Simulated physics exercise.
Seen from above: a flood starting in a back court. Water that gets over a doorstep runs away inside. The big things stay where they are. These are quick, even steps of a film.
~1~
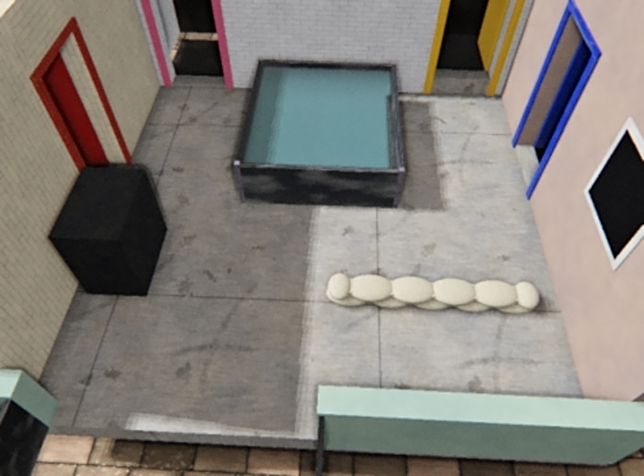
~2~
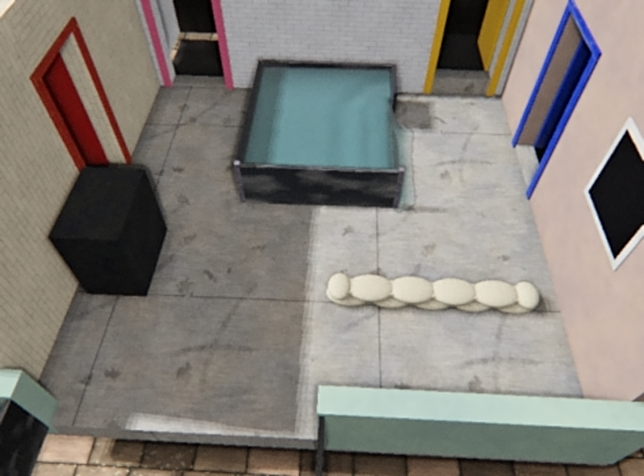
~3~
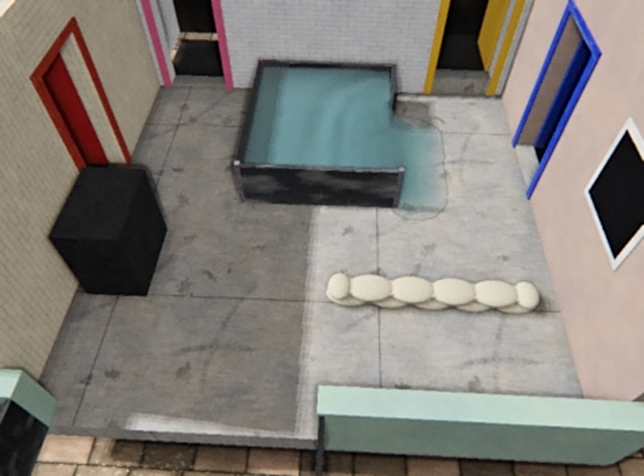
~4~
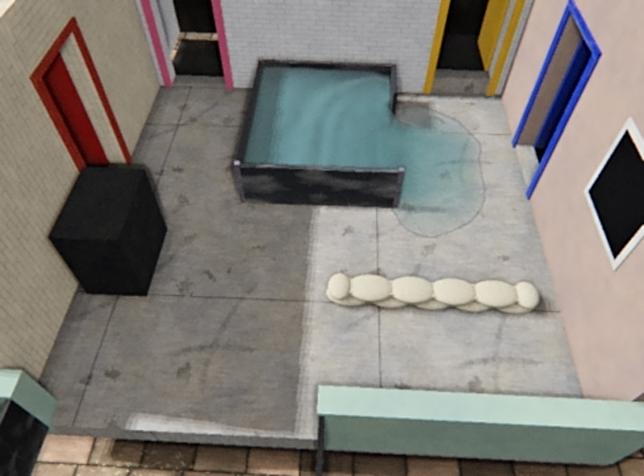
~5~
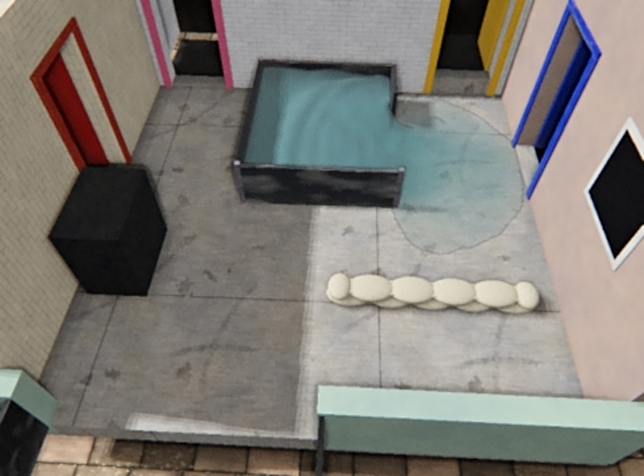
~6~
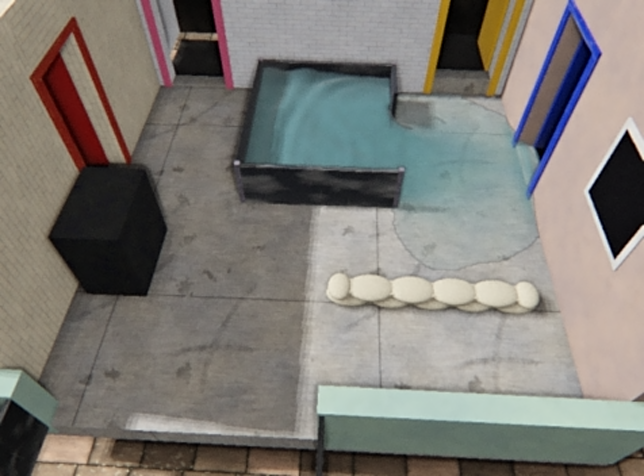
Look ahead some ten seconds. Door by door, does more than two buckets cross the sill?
In the end: The pink door admits no more than that; the yellow door admits no more than that; the blue door lets in a lot; the red door lets in a lot.
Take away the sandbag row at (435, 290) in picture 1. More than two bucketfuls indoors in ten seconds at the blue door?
Then: Blue floods.
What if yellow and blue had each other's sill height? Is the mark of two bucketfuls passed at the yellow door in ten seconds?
Yellow door passes that mark.
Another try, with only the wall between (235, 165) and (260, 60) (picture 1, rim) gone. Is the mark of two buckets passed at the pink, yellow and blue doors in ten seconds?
Pink takes more, yellow takes less, blue keeps below it.
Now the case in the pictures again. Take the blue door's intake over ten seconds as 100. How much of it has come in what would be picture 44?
I make it 95 per cent.
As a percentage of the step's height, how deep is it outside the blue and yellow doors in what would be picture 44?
Near 210 and 30 in a hundred.
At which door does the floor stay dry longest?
Last comes the red one.
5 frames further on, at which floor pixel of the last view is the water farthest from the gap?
Close to (552, 326).
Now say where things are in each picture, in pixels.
The water tank at (323, 114) is whole and still, in the first frame.
Water pours out at (392, 155) and has run to a hidden place, in the second frame.
The front is at (429, 127), out from the gap at (392, 156), in the third frame.
Water pours out at (392, 156) and has run to (435, 115), in the fourth frame.
Water pours out at (392, 157) and has run to (510, 148), in the fifth frame.
The front is at (537, 229), out from the gap at (392, 157), in the sixth frame.
A moment on, water covers 25 % of the floor; the pink door not reached, the yellow door wet at the sill, nothing in, the blue door far over two buckets in, the red door not reached.
Next, water covers 30 % of the floor; the pink door not reached, the yellow door wet at the sill, nothing in, the blue door far over two buckets in, the red door not reached.
Then, water covers 50 % of the floor; the pink door not reached, the yellow door wet at the sill, nothing in, the blue door far over two buckets in, the red door not reached.
Later, water covers 80 % of the floor; the pink door wet at the sill, nothing in, the yellow door wet at the sill, nothing in, the blue door far over two buckets in, the red door under two buckets in.
In the end, water covers 90 % of the floor; the pink door wet at the sill, nothing in, the yellow door wet at the sill, nothing in, the blue door far over two buckets in, the red door over two buckets in.
